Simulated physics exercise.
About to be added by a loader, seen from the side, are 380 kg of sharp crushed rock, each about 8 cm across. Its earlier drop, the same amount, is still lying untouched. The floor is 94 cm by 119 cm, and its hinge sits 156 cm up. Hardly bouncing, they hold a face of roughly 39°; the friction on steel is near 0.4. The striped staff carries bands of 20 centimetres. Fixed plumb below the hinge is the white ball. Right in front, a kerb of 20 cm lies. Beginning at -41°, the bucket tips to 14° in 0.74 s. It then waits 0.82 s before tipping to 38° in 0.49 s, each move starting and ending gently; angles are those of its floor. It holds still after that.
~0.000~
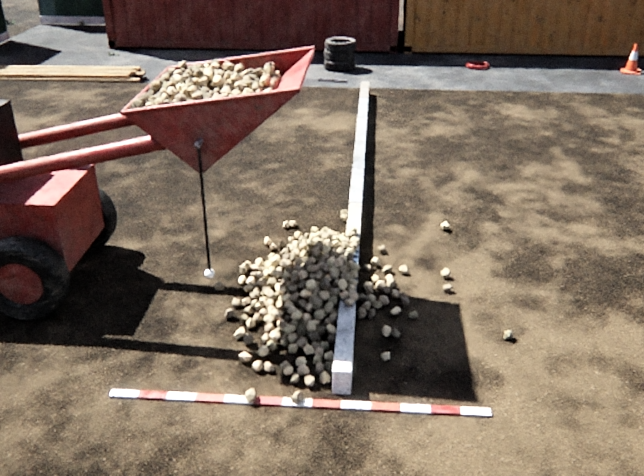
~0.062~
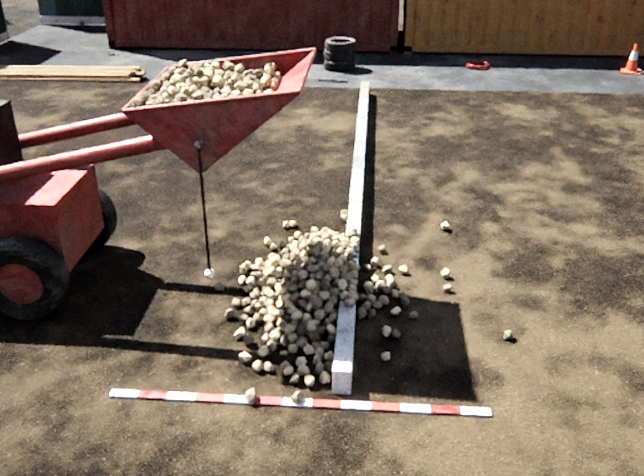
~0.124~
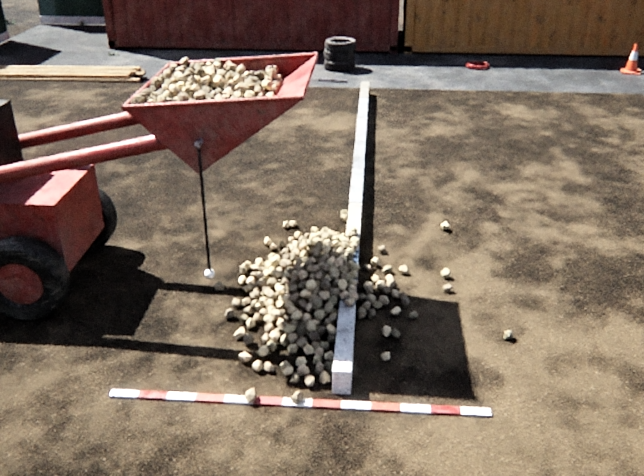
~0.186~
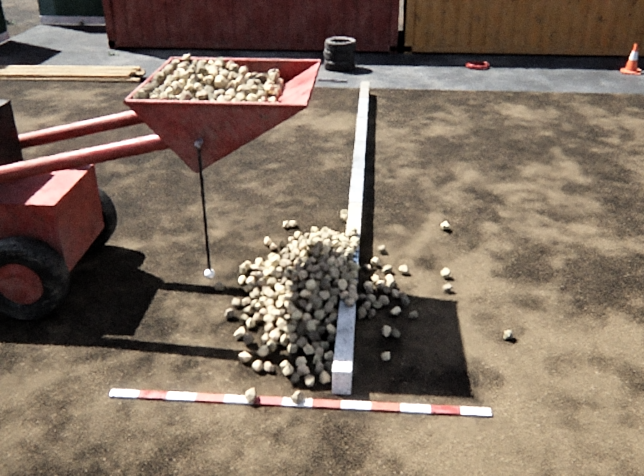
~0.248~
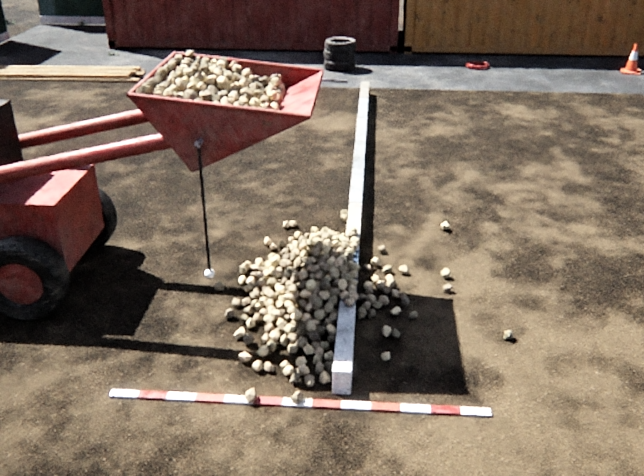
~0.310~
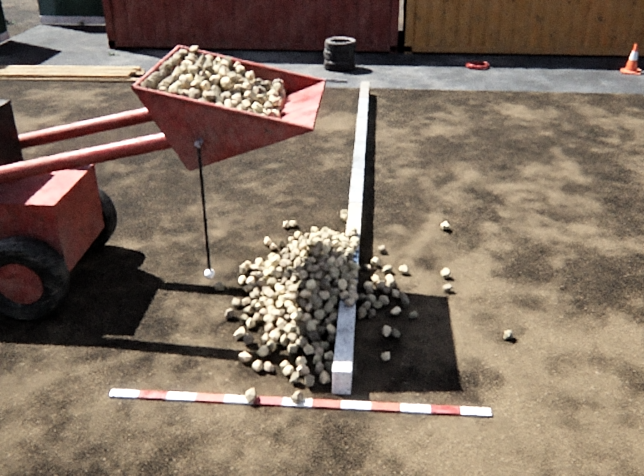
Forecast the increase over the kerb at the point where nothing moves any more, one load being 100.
I would say 52 per cent.
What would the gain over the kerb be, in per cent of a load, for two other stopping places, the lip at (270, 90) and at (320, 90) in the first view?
Near 15 in a hundred, then near 75 in a hundred.
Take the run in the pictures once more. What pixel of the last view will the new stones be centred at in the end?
They come to rest centred about (356, 277).
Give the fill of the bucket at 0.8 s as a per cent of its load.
Some 100 %, roughly, is held.
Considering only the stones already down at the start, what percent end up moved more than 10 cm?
5 per cent.
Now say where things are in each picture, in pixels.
In the first picture, the bucket is at -41°, its lip at (299, 90); the top of the load is at (218, 74). The earlier load is highest near (325, 257), 33 cm above ground level, 94 % on this side of the kerb, 6 % over the kerb.
In the second picture, the bucket is at -40°, its lip at (300, 92); the top of the load is at (207, 75); the stones move at 0.1 m/s on average.
In the third picture, the bucket is at -37°, its lip at (303, 97); the top of the load is at (200, 73); the stones move at 0.2 m/s on average.
In the fourth picture, lip at (307, 106), floor tilted -32°, highest stones at (202, 71); the stones move at 0.3 m/s on average.
In the fifth picture, the bucket is at -27°, its lip at (310, 117); the top of the load is at (179, 66); the stones move at 0.4 m/s on average.
In the sixth picture, the bucket is at -20°, its lip at (313, 129); the top of the load is at (180, 60); the stones move at 0.5 m/s on average.
After 0.6 s the floor is at 5°; in per cent of one load, 100 in the bucket, 94 on this side of the kerb, 6 over the kerb; the foremost stones are at (434, 286).
After 0.8 s the floor is at 14°; in per cent of one load, 100 in the bucket, 94 on this side of the kerb, 6 over the kerb; the foremost stones are at (434, 286).
After 2.5 s the floor is at 38°; in per cent of one load, 22 in the bucket, 160 on this side of the kerb, 18 over the kerb; the foremost stones are at (460, 293).
After 5.2 s the floor is at 38°; in per cent of one load, 0 in the bucket, 142 on this side of the kerb, 58 over the kerb; the foremost stones are at (482, 299). Net gain over the kerb, 52.
